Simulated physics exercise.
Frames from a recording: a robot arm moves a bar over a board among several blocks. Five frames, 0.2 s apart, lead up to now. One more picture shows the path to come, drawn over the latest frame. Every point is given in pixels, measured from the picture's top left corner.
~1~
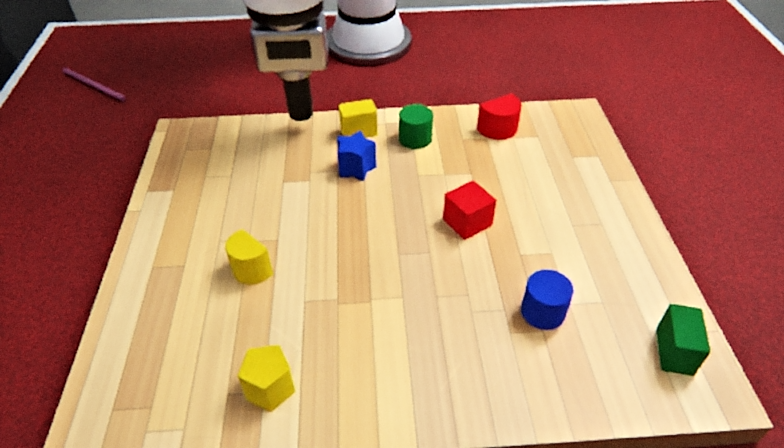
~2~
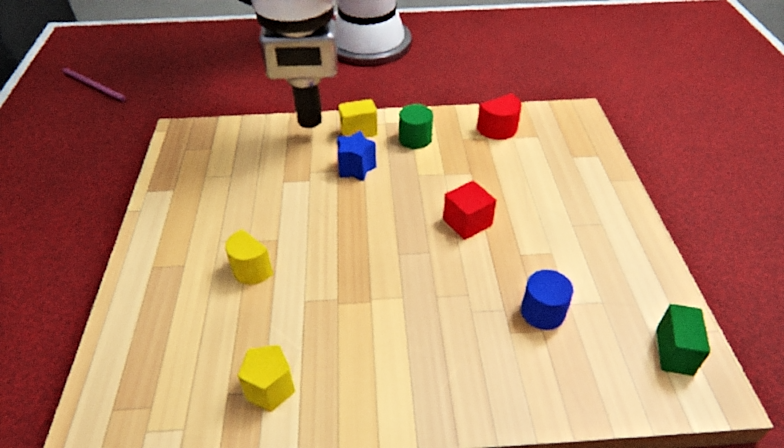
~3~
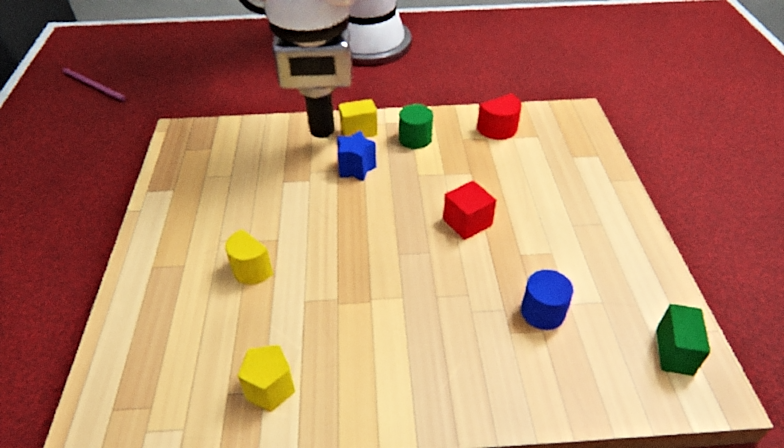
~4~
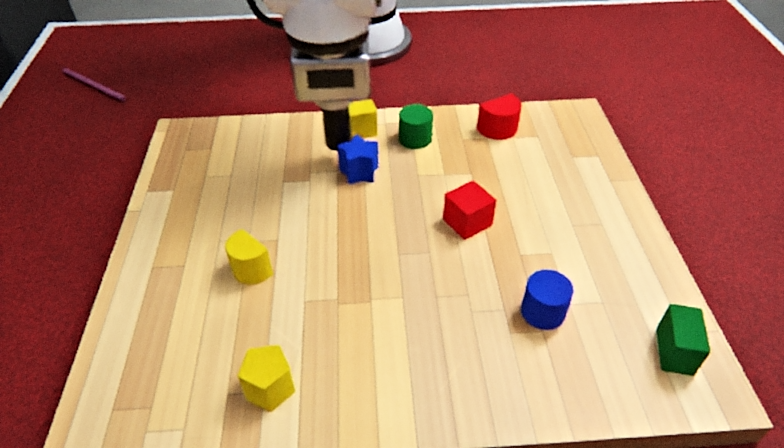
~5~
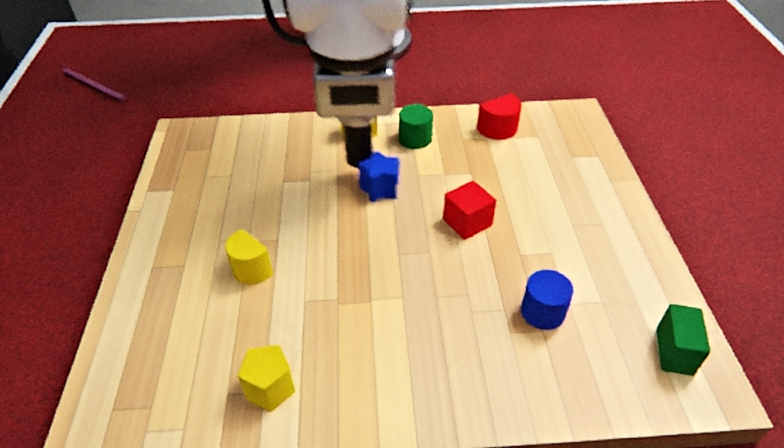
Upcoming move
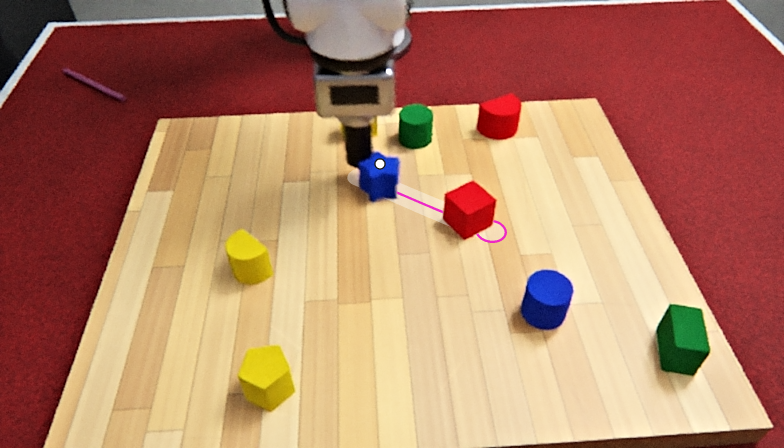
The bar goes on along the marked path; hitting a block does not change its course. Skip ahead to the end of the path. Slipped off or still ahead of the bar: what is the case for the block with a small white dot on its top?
Left aside or behind.
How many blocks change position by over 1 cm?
The count will be 2.
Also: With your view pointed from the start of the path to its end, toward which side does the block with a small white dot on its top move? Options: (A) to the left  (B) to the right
I choose B.
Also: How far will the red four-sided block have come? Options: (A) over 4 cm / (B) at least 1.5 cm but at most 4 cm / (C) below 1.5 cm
The answer is A.
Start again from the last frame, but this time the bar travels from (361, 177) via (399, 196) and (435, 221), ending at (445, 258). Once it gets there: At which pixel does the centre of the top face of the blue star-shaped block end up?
The middle of its upper face should be somewhere near (473, 250).
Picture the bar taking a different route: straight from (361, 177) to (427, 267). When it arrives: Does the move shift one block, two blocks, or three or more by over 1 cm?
I expect one block to move.
The line goes in a line from (361, 177) to (491, 231); the dot is on the blue star-shaped block.
The first path, step by step. One third of the way, bar at (402, 178); blue star-shaped block at (422, 184).
Two thirds of the way, bar at (447, 197); blue star-shaped block at (450, 209), turned 45° clockwise; red four-sided block at (494, 211), turned 50° anticlockwise.
At the end, bar at (494, 215); yellow rectangular block unmoved; blue star-shaped block at (461, 217), turned 90° clockwise; red four-sided block at (524, 229), turned 35° anticlockwise.
